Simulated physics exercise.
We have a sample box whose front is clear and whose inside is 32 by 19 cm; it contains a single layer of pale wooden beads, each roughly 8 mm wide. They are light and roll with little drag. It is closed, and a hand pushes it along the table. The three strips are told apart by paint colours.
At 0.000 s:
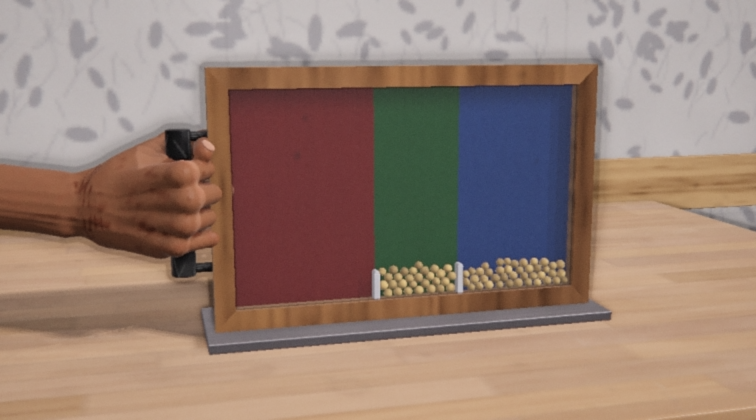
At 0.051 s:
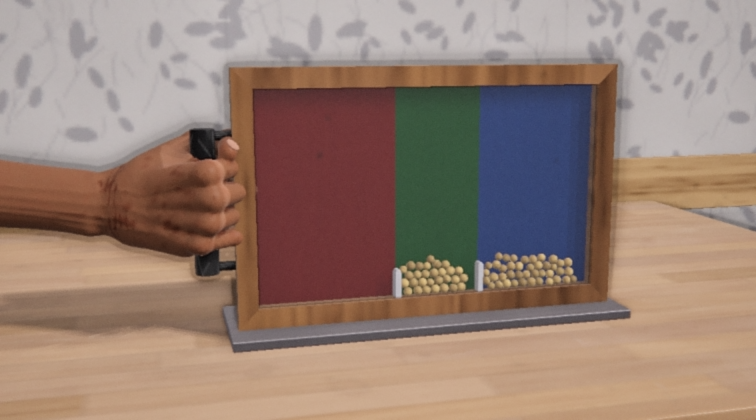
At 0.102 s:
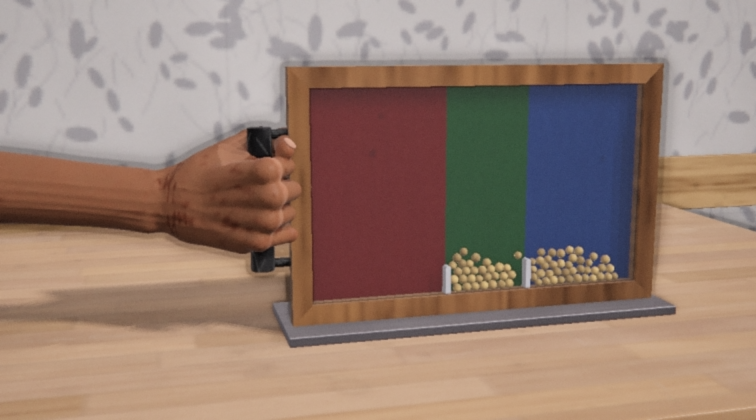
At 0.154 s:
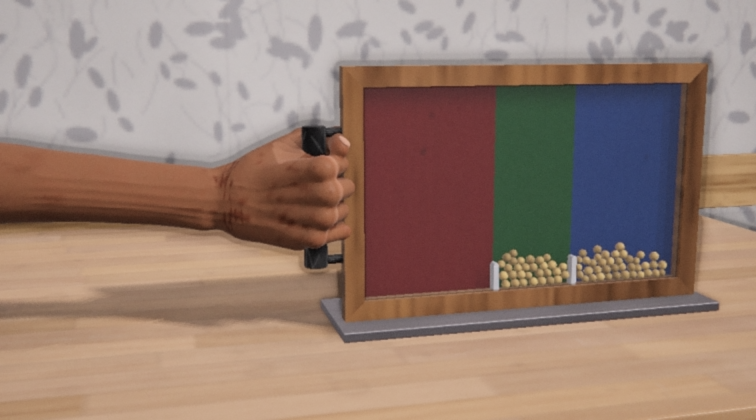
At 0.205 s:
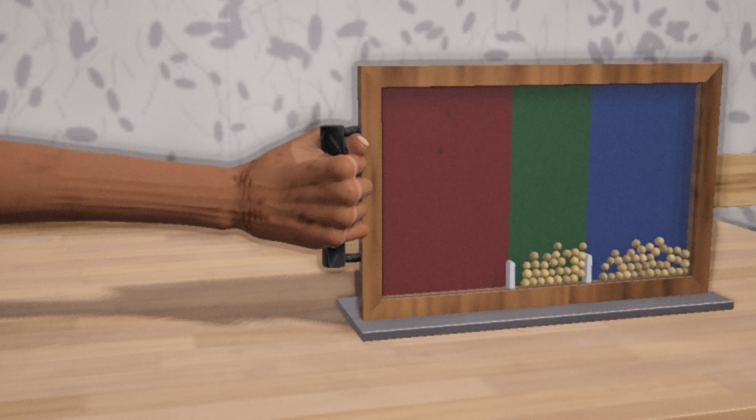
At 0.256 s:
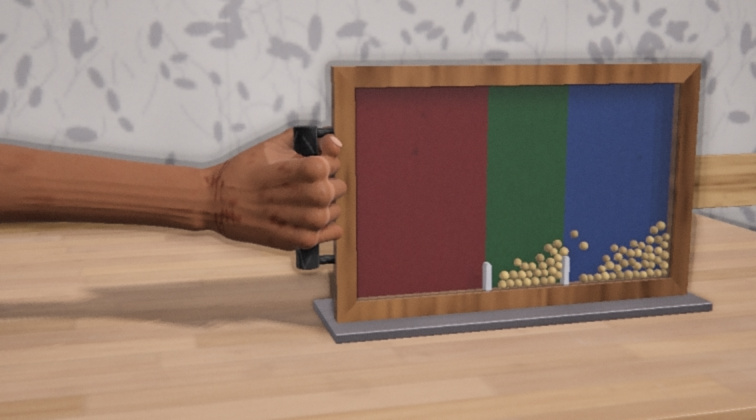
A hand slides a framed box of beads right, then back left, shifting the beads.
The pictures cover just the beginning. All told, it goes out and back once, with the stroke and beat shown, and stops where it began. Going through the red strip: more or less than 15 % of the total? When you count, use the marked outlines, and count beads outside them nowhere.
Red strip: Less than 15 %.
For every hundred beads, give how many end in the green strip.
Roughly 40 %.
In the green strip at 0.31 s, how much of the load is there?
Share: Near 35 per cent.
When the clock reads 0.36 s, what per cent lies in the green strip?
It works out at roughly 35 %.
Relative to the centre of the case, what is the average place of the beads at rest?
Offset approx. 6 cm right, 8 cm below.
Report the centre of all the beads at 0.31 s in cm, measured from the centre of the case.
Right by about 8 cm and below by about 8 cm.
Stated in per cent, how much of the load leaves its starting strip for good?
Close to 15 in a hundred.
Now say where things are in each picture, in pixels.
The first picture shows at its start; about 70 beads; beads centred (475, 276); top one (419, 266); red (302, 113), blue (516, 109), green (417, 111).
In the second picture, 2 cm to the right; beads centred (488, 274); top one (431, 259).
In the third picture, 7 cm to the right; beads centred (532, 270); top one (464, 252); wall ends (527, 261), (447, 268).
In the fourth picture, 11 cm to the right; beads centred (580, 268); top one (513, 254).
In the fifth picture, 13 cm to the right; beads centred (608, 264); top one (558, 246).
In the sixth picture, 11 cm to the right; beads centred (596, 263); top one (661, 226); red (421, 111), blue (622, 106), green (529, 108).
After 0.31 s, it is 5 cm to the right; the beads' middle is 8 cm right of and 8 cm below the centre; blue 65 %, green 35 %.
After 0.36 s, it is 1 cm to the right; the beads' middle is 8 cm right of and 8 cm below the centre; blue 65 %, green 35 %.
After 0.40 s, it is at its start; the beads' middle is 7 cm right of and 8 cm below the centre; blue 65 %, green 35 %.
Settled by 1.3 s, it is at its start; red 0 %, blue 60 %, green 40 %.
